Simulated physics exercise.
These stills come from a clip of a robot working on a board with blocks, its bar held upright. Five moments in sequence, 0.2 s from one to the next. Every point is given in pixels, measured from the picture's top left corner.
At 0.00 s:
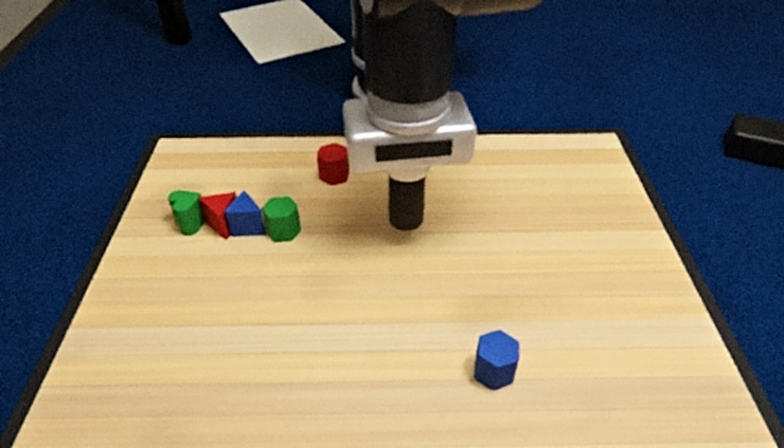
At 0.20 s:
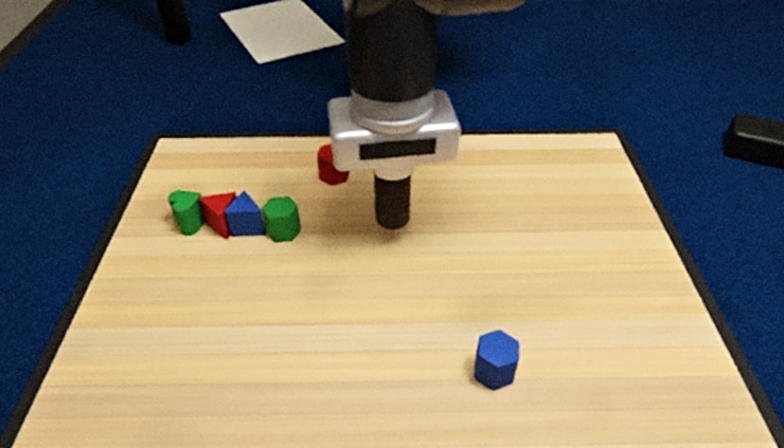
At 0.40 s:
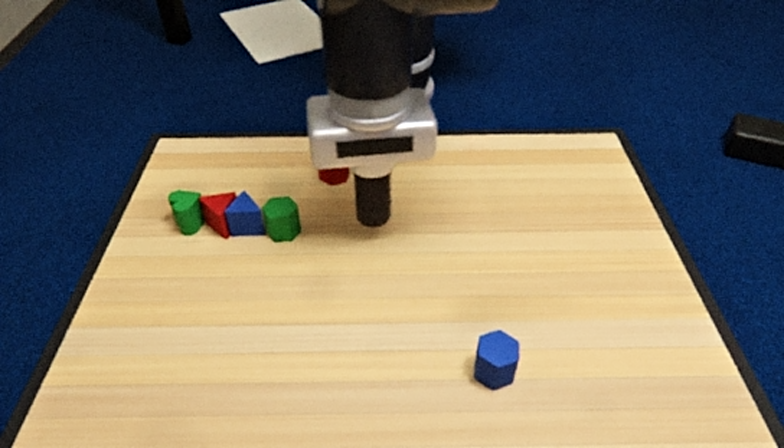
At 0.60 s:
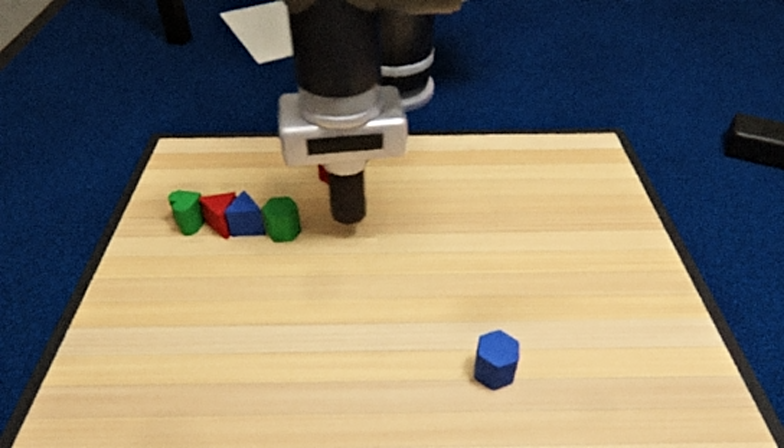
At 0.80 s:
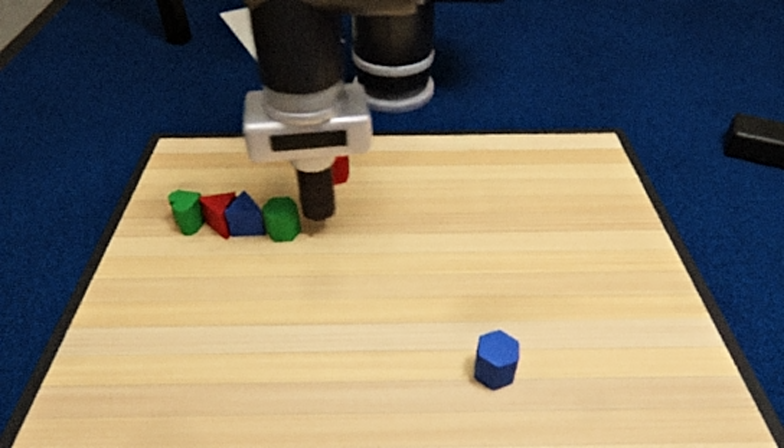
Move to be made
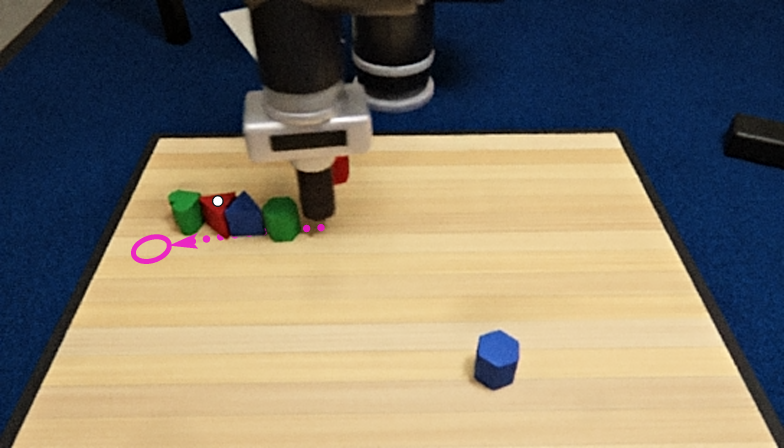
At the start, a robot arm holds its dark tip over a wooden board, right of a row of green, red and blue blocks, with a red block behind and a blue one nearer the front. The arm slides steadily left until its tip is beside the green six-sided block, while the blocks stay still.
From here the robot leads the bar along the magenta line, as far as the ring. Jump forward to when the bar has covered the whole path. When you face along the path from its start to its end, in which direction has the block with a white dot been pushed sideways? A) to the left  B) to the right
Answer: B.
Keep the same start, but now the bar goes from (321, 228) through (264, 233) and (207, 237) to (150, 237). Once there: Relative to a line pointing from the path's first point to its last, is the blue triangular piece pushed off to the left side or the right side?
It shifts to the left.
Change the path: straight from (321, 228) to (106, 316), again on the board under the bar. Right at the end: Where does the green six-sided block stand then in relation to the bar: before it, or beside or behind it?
The bar will have lost it.
Path on the board, from (321, 228) via (238, 234), ending at (151, 249); the dot is on the red triangular piece.
What follows on the original path. One third of the way, bar at (262, 215); red triangular piece at (209, 202), turned 40° clockwise; blue triangular piece at (199, 224), turned 35° clockwise; green six-sided block at (229, 220), turned 55° anticlockwise.
Two thirds of the way, bar at (203, 222); green heart at (171, 194), turned 25° anticlockwise; red triangular piece at (196, 196), turned 50° clockwise; blue triangular piece at (150, 240), turned 30° clockwise; green six-sided block at (180, 236), turned 95° anticlockwise.
At the end, bar at (145, 232); green heart at (168, 193), turned 25° anticlockwise; red triangular piece at (194, 196), turned 60° clockwise; blue triangular piece at (128, 251), turned 30° clockwise; green six-sided block at (162, 244), turned 130° anticlockwise.
